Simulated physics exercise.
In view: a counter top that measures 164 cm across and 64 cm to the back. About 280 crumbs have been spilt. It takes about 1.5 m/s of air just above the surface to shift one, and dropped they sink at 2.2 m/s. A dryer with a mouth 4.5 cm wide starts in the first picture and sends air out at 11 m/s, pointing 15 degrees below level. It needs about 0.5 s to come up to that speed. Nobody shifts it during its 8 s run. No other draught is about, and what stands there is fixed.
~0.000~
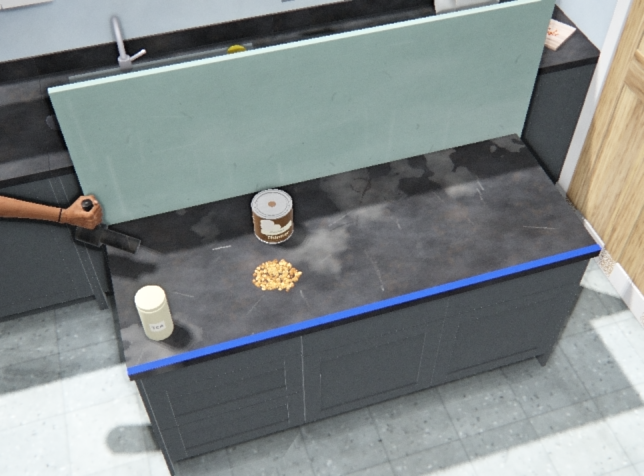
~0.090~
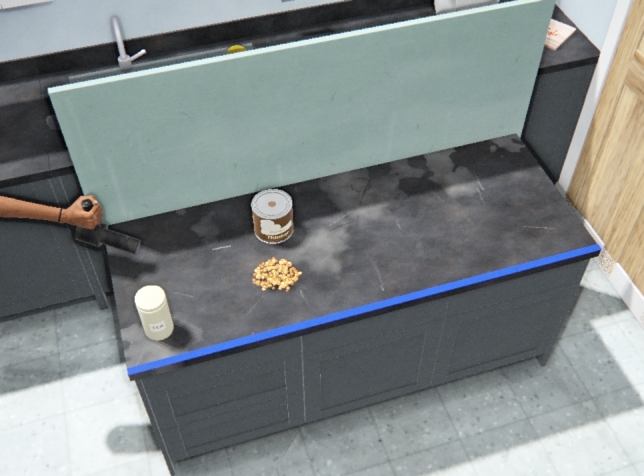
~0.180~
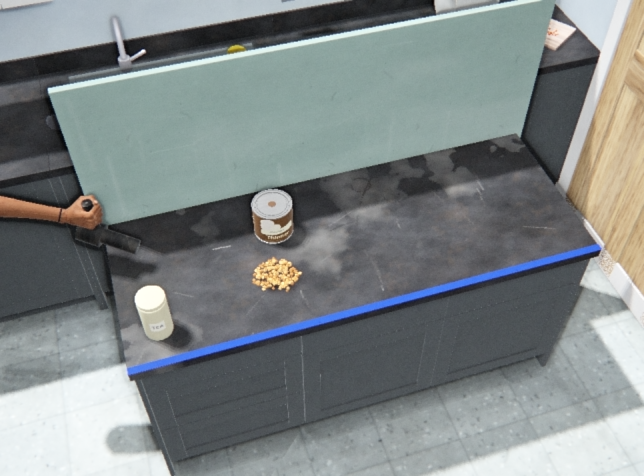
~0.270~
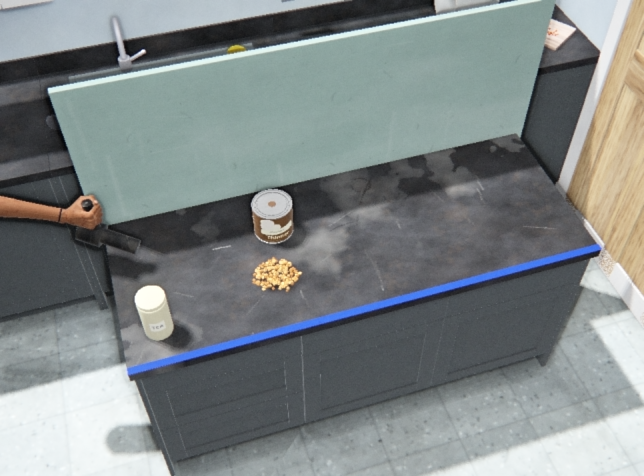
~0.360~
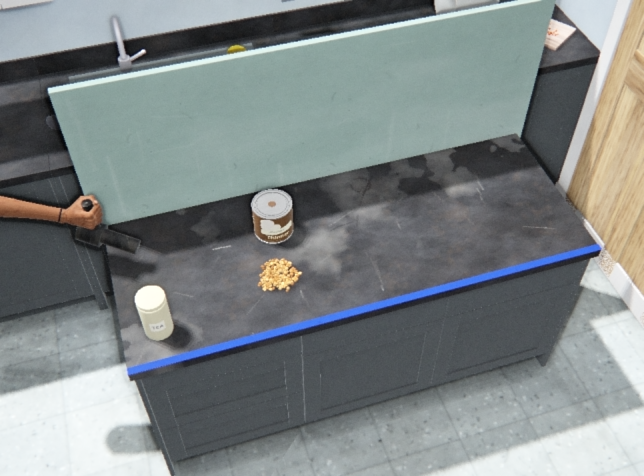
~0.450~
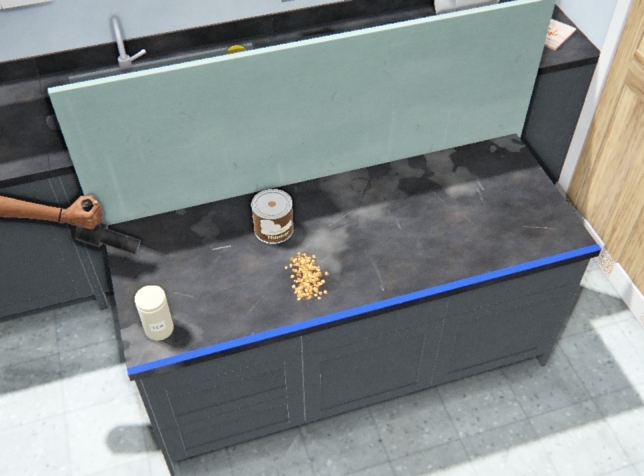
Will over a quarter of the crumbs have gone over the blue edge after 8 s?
Answer: Yes.
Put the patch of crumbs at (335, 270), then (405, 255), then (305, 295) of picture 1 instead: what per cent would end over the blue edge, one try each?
In turn about 80 %, 40 %, 100 %.
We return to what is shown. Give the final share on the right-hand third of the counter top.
About 10 %.
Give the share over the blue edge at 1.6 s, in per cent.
Near 80 %.
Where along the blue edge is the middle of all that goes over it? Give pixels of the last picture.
Near (441, 292).
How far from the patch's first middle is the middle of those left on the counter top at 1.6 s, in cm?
About 90 cm.
After 1.6 s, 76 % are over the blue edge; the middle of those still in play is near (531, 249); 74 % have settled or left.
After 2.6 s, 78 % are over the blue edge; the middle of those still in play is near (558, 243); 79 % have settled or left.
After 4.4 s, 79 % are over the blue edge; the middle of those still in play is near (567, 245); 85 % have settled or left.
After 8.0 s, at the end, 79 % are over the blue edge.
